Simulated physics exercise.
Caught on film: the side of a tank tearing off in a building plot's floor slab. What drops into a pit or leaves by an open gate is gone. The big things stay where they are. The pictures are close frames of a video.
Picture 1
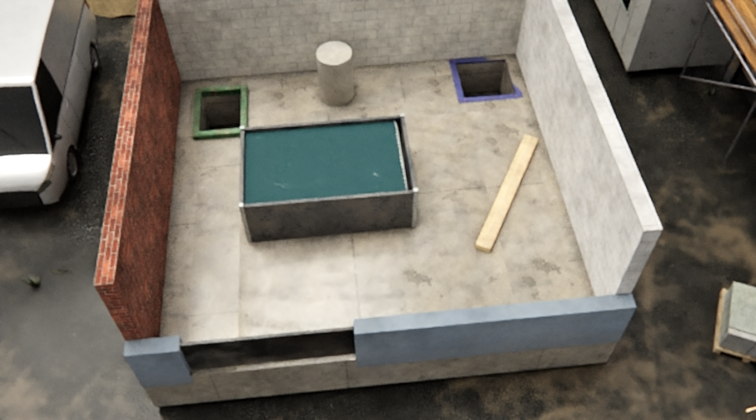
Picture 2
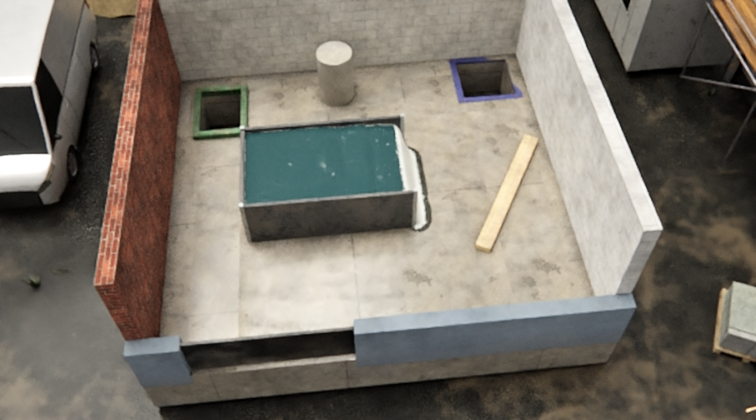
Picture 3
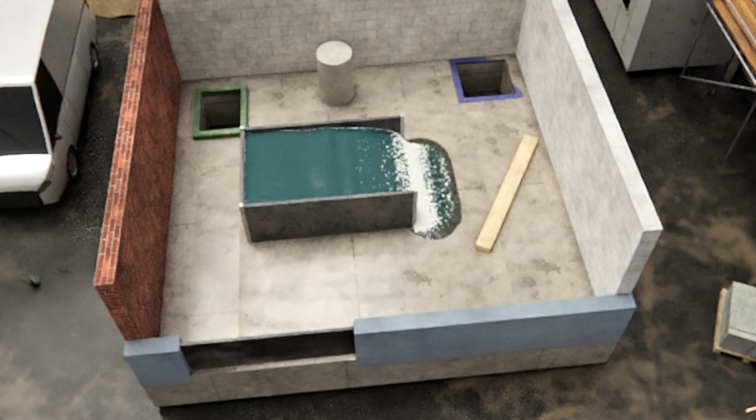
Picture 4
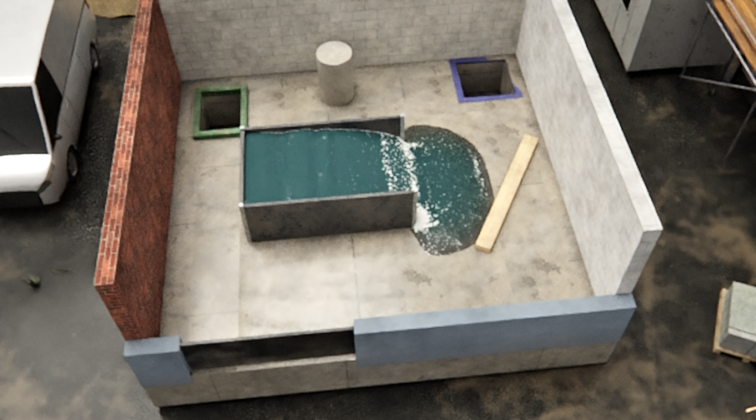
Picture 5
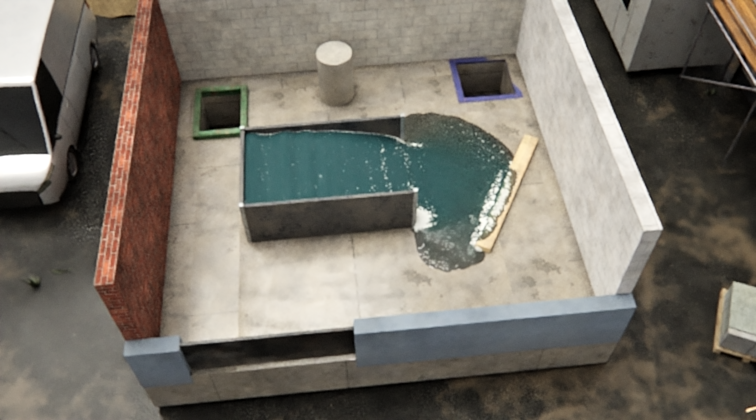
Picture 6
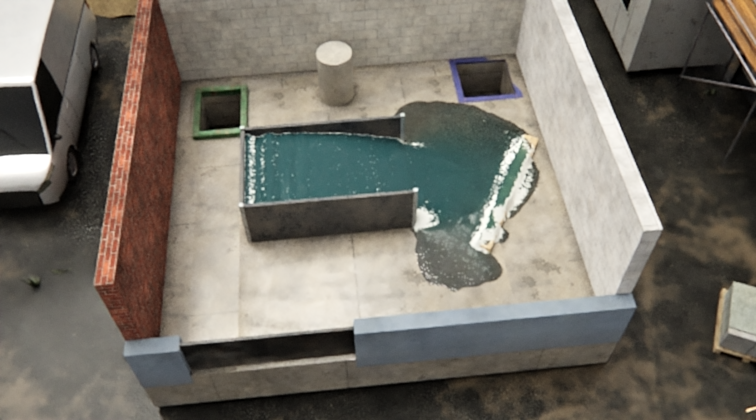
On a walled concrete slab, water pours from a tank's open right side and surrounds a plank.
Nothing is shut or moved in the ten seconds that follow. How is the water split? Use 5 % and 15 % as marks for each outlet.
One by one: The gate takes not even 5 %; the green pit takes not even 5 %; the blue pit takes above 15 %.
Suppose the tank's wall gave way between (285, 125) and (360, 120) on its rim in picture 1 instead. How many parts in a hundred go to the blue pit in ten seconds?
Roughly, in per cent: Blue 30.
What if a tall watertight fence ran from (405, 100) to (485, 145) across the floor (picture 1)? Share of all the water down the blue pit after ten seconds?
Parts in a hundred: Blue 20.
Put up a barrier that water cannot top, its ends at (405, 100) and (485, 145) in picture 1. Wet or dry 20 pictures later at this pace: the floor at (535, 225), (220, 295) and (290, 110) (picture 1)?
In that order: Flooded, dry, flooded.
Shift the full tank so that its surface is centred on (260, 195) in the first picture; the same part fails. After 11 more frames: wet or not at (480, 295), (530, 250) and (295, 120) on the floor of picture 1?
In that order: Flooded, awash, free of water.
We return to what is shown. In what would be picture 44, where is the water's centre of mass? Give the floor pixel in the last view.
Roughly at (386, 226).
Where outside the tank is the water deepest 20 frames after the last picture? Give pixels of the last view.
Close to (593, 320).
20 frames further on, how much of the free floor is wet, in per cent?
Near 45 in a hundred.
A moment on, water covers 30 % of the floor; the gate 0 %, the green pit 0 %, the blue pit 1 %.
Next, water covers 35 % of the floor; the gate 0 %, the green pit 0 %, the blue pit 7 %.
Then, water covers 45 % of the floor; the gate 0 %, the green pit 0 %, the blue pit 20 %.
Later, water covers 75 % of the floor; the gate 0 %, the green pit 0 %, the blue pit 31 %.
In the end, water covers 95 % of the floor; the gate 0 %, the green pit 0 %, the blue pit 37 %.
